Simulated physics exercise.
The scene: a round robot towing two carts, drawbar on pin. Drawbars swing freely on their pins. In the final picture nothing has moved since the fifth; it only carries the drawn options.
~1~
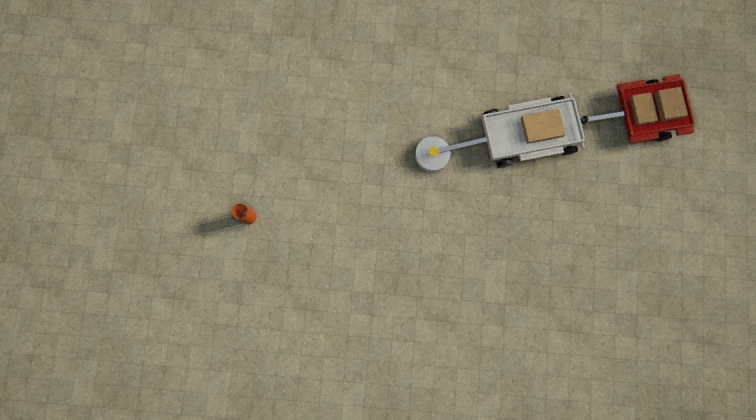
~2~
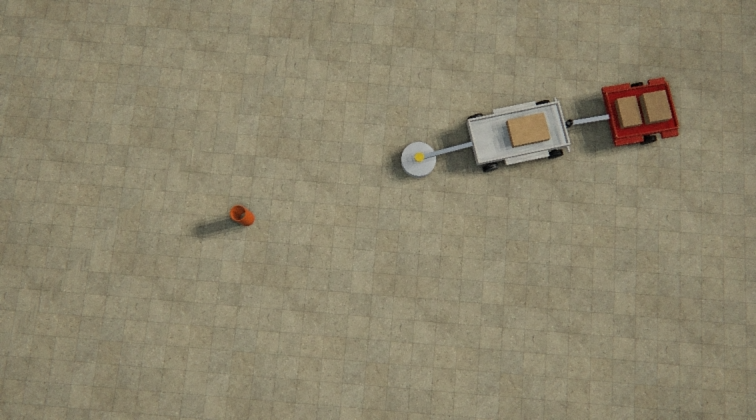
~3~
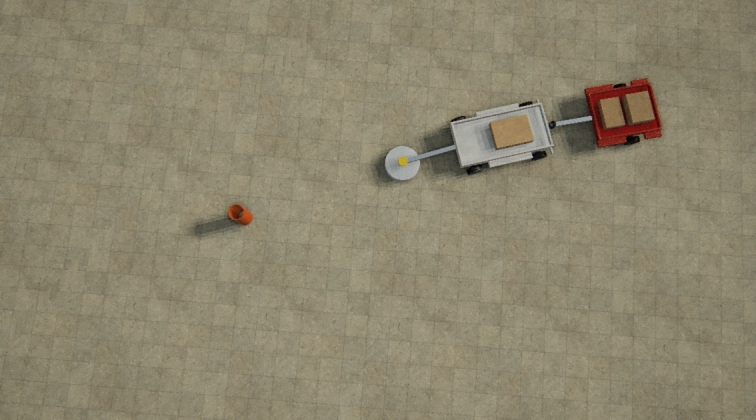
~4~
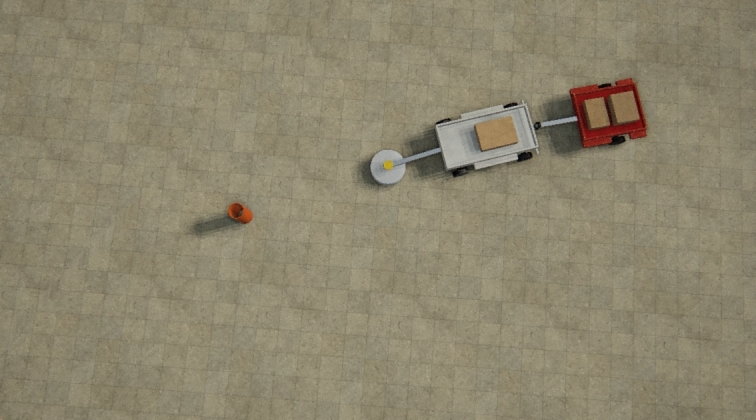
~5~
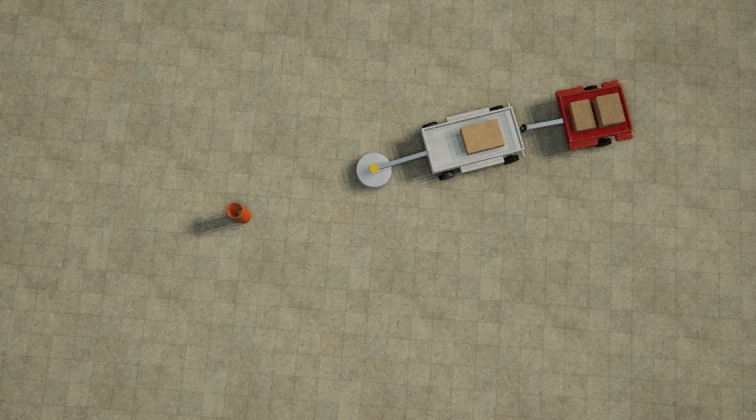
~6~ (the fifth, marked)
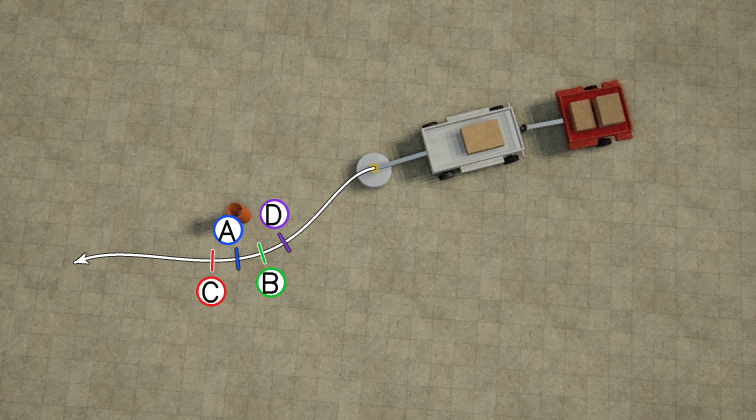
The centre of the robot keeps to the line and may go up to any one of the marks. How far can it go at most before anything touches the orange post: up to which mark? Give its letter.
Up to mark C.
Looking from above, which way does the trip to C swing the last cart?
Anticlockwise.
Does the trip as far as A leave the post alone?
For that mark, yes.
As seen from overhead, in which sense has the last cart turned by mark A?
For that mark, anticlockwise.
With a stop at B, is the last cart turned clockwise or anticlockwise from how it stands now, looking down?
Anticlockwise.
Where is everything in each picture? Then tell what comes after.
The first picture shows white cart (533, 129); red cart (656, 108); orange post (249, 217).
The second picture shows robot (419, 159); white cart (518, 133); red cart (641, 111); orange post (247, 219).
The third picture shows robot (402, 163); white cart (501, 136); red cart (623, 112); orange post (245, 218).
The fourth picture shows robot (388, 167); white cart (486, 137); red cart (609, 112); orange post (245, 216).
The fifth picture shows robot (374, 170); white cart (472, 141); red cart (594, 114); orange post (244, 216).
On the marked copy, A at (237, 259); B at (262, 253); C at (212, 261); D at (284, 243); the route from (374, 168) via (237, 259) to (75, 263).
With C. Early on, robot (324, 210), last cart (535, 127).
Further on, robot (272, 251), last cart (475, 144).
At the end, robot (215, 261), last cart (426, 164); nothing has been touched.
As for the rest, A is safe but short; B is safe but short; D is safe but short.
